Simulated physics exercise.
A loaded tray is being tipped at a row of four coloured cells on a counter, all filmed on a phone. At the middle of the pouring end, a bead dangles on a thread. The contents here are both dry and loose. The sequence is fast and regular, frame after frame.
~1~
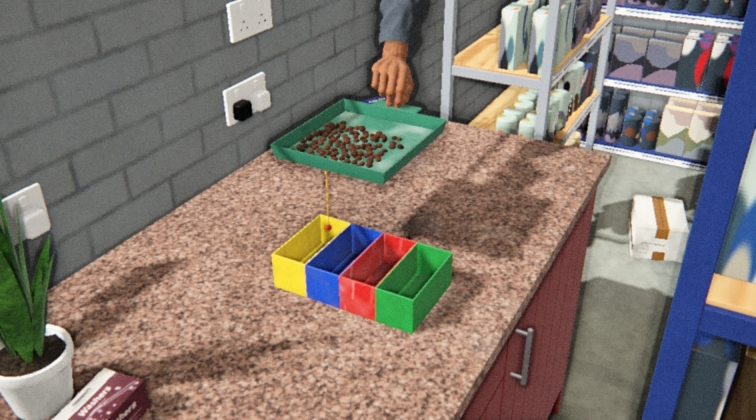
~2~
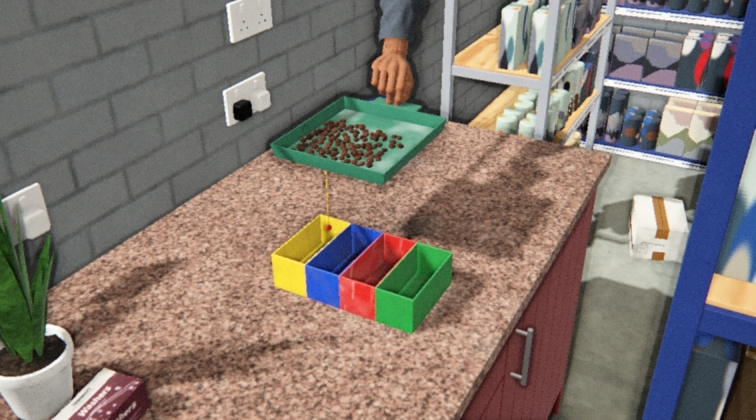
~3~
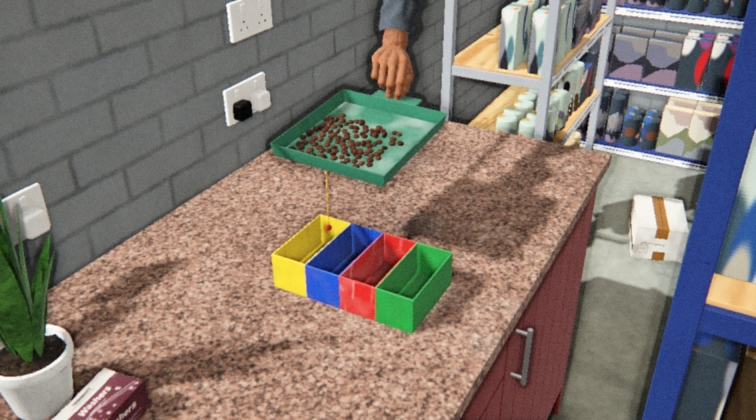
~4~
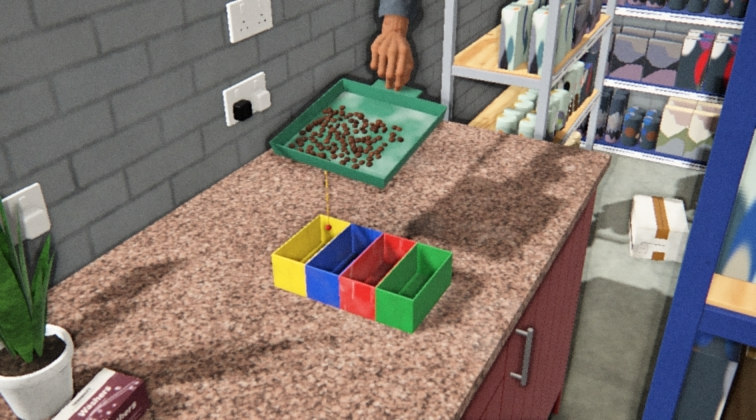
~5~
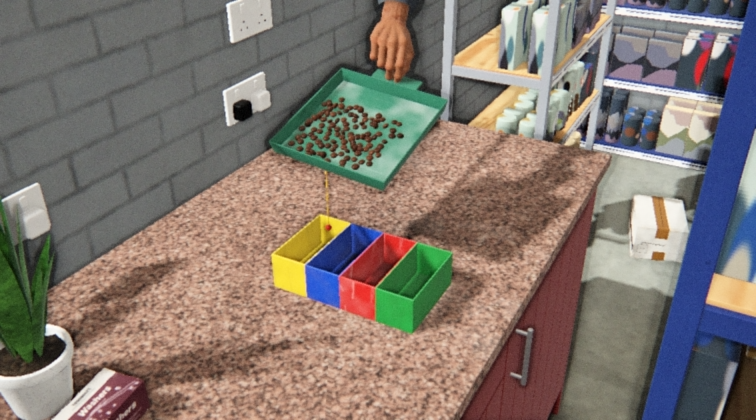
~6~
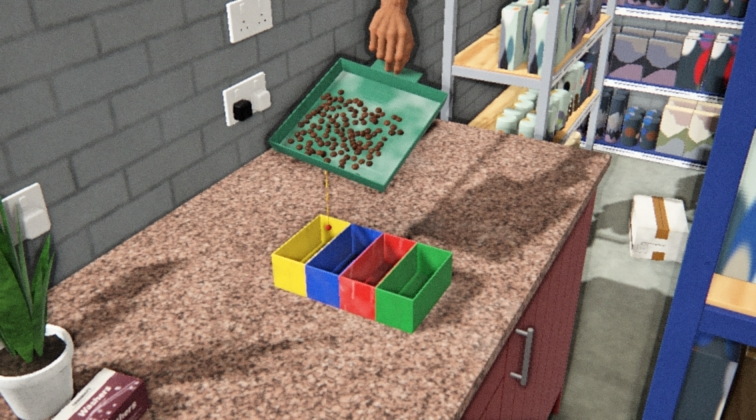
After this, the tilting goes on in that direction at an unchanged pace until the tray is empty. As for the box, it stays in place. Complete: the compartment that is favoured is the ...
... Red one.
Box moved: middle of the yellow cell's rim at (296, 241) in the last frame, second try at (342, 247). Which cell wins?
The first time it is the red cell, and the second time it is that blue cell.
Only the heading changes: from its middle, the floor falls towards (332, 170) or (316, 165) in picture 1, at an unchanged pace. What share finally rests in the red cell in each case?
First case around 10 per cent, second case 0 per cent.
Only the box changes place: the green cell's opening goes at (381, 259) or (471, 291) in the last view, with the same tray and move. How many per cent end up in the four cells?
Roughly 100 %, then roughly 80 %.
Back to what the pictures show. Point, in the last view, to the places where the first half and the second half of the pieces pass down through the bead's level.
At (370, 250) for the first part, then at (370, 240) for the others.
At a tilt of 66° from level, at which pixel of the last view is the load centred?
Mark it at roughly (352, 170) in the final frame.
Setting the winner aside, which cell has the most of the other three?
Rank 2: The cell in blue.
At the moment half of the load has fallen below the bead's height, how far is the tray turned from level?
105°.
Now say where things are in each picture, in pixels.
The first frame shows corners of the pouring end at (275, 144) and (383, 171), level; middle of the load at (344, 144), flat chocolate drops; bead on its thread at (329, 227); yellow cell at (289, 272); blue cell at (323, 284); red cell at (358, 295); green cell at (394, 308).
The second frame shows corners of the pouring end at (274, 144) and (383, 172), level; middle of the load at (344, 143).
The third frame shows corners of the pouring end at (274, 143) and (383, 174), tipped barely, lowest at the right corner; middle of the load at (344, 141).
The fourth frame shows corners of the pouring end at (274, 142) and (383, 176), tipped a little, lowest at the right corner; middle of the load at (343, 137).
The fifth frame shows corners of the pouring end at (273, 141) and (383, 179), tipped clearly, lowest at the right corner; middle of the load at (343, 133).
The sixth frame shows corners of the pouring end at (272, 140) and (383, 182), tipped clearly, lowest at the right corner; middle of the load at (343, 129); yellow cell at (289, 272); blue cell at (323, 284); red cell at (358, 295); green cell at (394, 308).
Soon, tray tipped steeply; all on the tray.
A while on, tray tipped past a quarter turn; about a quarter on the tray; about a third in the red cell; about a quarter in the blue cell; about a quarter falling or outside the box.
Towards the end, tray tipped past a quarter turn; about two thirds in the red cell; about a third in the blue cell; a stray few in the yellow cell.
Finally, tray tipped past a quarter turn; about two thirds in the red cell; about a third in the blue cell; a stray few in the yellow cell; none in the green cell.
